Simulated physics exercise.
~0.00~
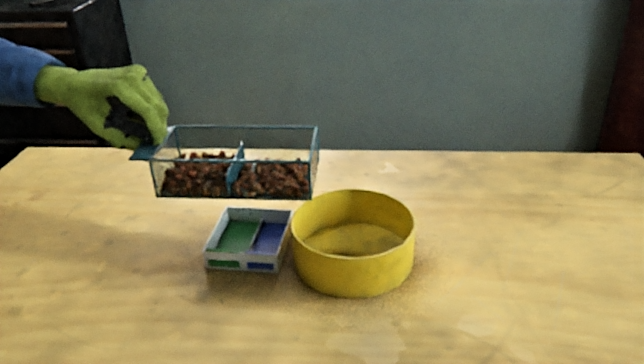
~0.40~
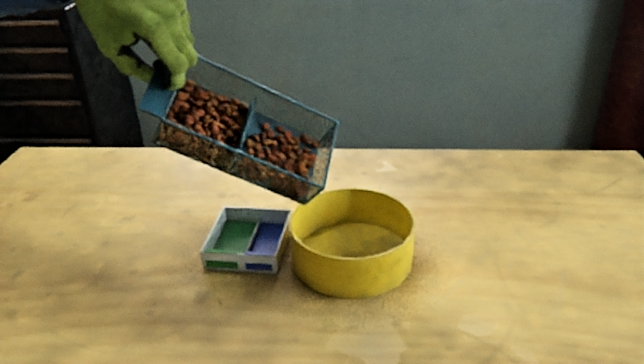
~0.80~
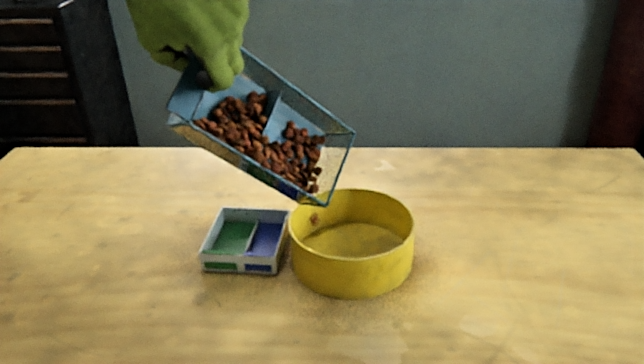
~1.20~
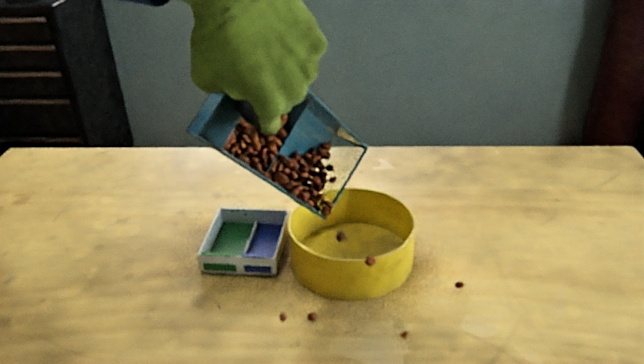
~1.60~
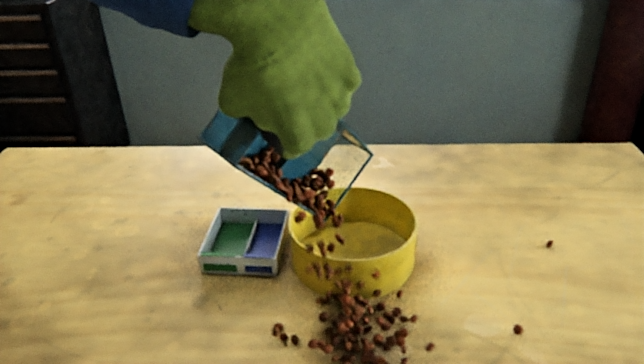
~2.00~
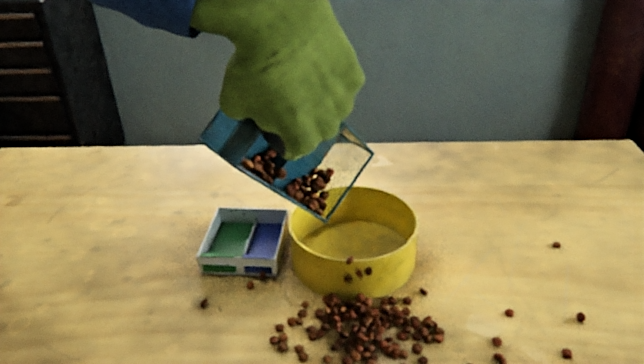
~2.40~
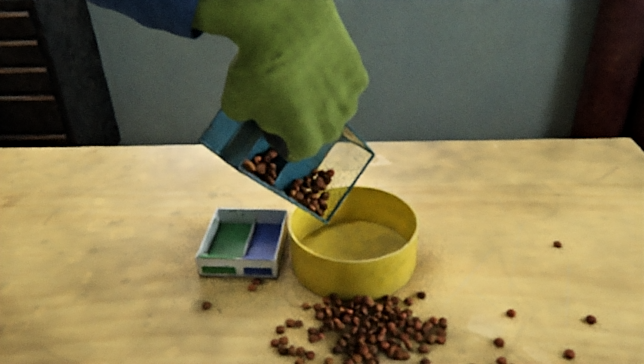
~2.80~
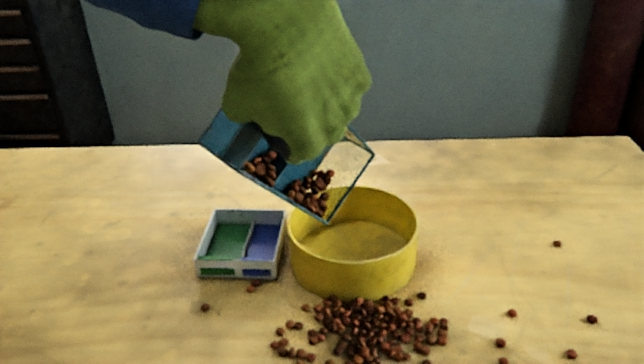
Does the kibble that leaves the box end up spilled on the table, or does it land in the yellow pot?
It ends up spilled on the table, mostly in a heap in front of the yellow pot with some pieces scattered to the right. The pot and both sections of the tin are left empty.
